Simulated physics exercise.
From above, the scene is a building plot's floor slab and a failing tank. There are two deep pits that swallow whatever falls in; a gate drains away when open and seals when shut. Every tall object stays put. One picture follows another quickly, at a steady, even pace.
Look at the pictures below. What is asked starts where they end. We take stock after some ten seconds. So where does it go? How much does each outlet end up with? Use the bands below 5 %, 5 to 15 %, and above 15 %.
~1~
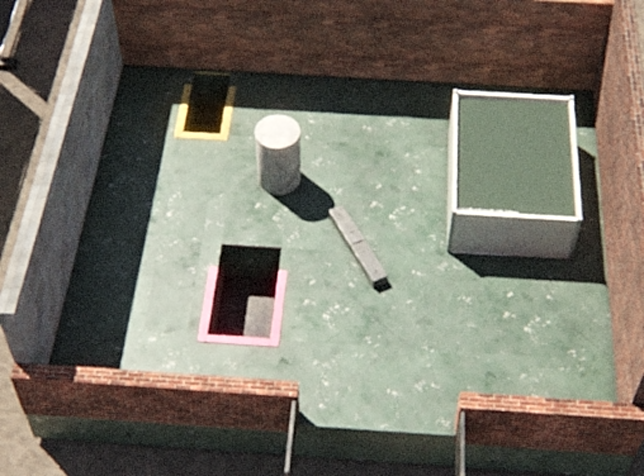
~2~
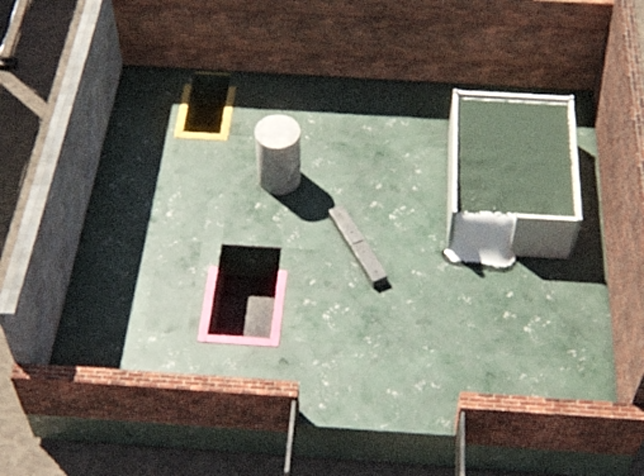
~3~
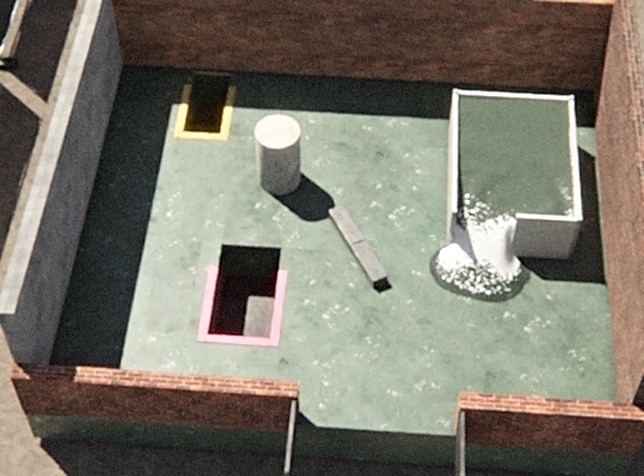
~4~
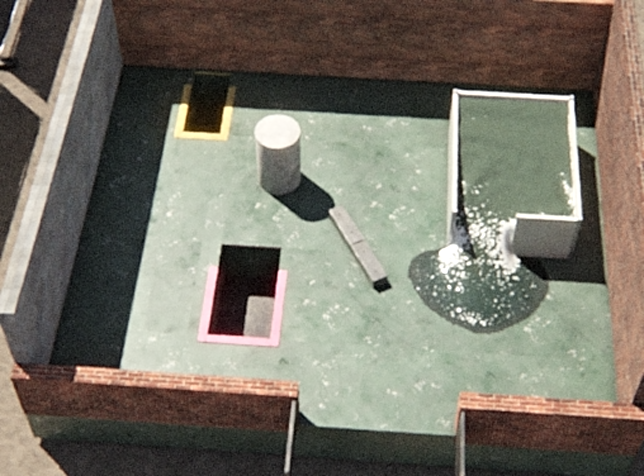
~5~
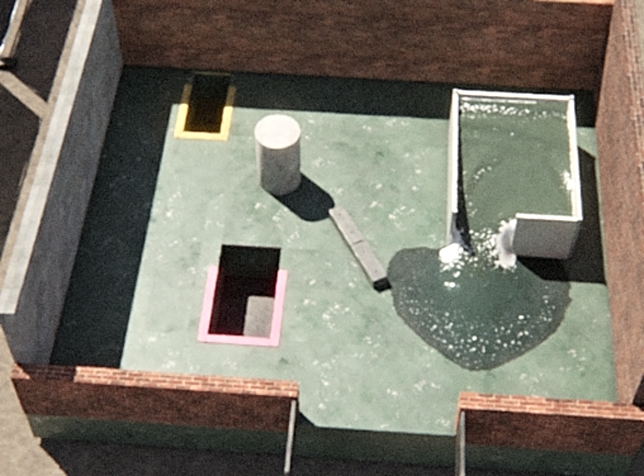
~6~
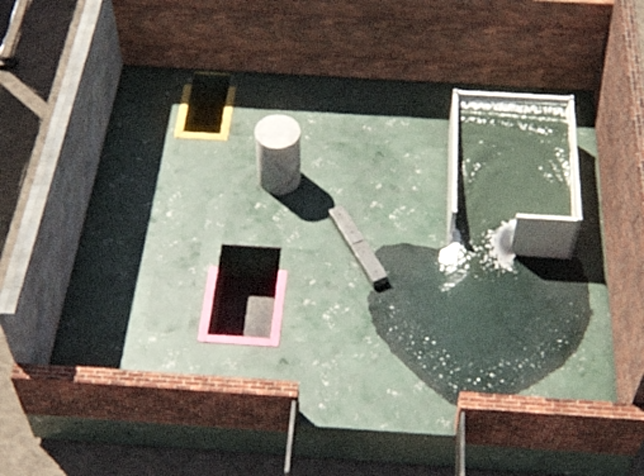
Once it settles, the gate ends up with above 15 %, the pink pit ends up with below 5 %, the yellow pit ends up with below 5 %.
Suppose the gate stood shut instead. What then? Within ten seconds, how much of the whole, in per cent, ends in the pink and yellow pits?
Shares, approx. %: Pink 14, yellow 6.
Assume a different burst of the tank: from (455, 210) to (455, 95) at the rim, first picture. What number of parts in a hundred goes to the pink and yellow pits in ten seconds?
Near enough: Pink 20 percent, yellow 35 percent.
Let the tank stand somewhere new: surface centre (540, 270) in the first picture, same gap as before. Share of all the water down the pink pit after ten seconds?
Pink: 14 %.
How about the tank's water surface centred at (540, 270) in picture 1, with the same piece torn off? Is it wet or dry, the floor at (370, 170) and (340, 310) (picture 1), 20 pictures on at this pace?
Spared, submerged.
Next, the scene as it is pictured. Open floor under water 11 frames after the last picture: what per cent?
That's roughly 30 per cent.
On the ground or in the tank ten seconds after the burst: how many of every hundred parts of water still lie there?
It comes to roughly 52 per cent.
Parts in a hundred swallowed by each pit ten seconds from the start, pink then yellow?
Estimated: 2 per cent and 0 per cent respectively.
A moment on, water covers 25 % of the floor; the gate 2 %, the pink pit 0 %, the yellow pit 0 %.
Next, water covers 30 % of the floor; the gate 9 %, the pink pit 0 %, the yellow pit 0 %.
Then, water covers 35 % of the floor; the gate 19 %, the pink pit 0 %, the yellow pit 0 %.
Later, water covers 50 % of the floor; the gate 32 %, the pink pit 1 %, the yellow pit 0 %.
In the end, water covers 70 % of the floor; the gate 45 %, the pink pit 2 %, the yellow pit 0 %.
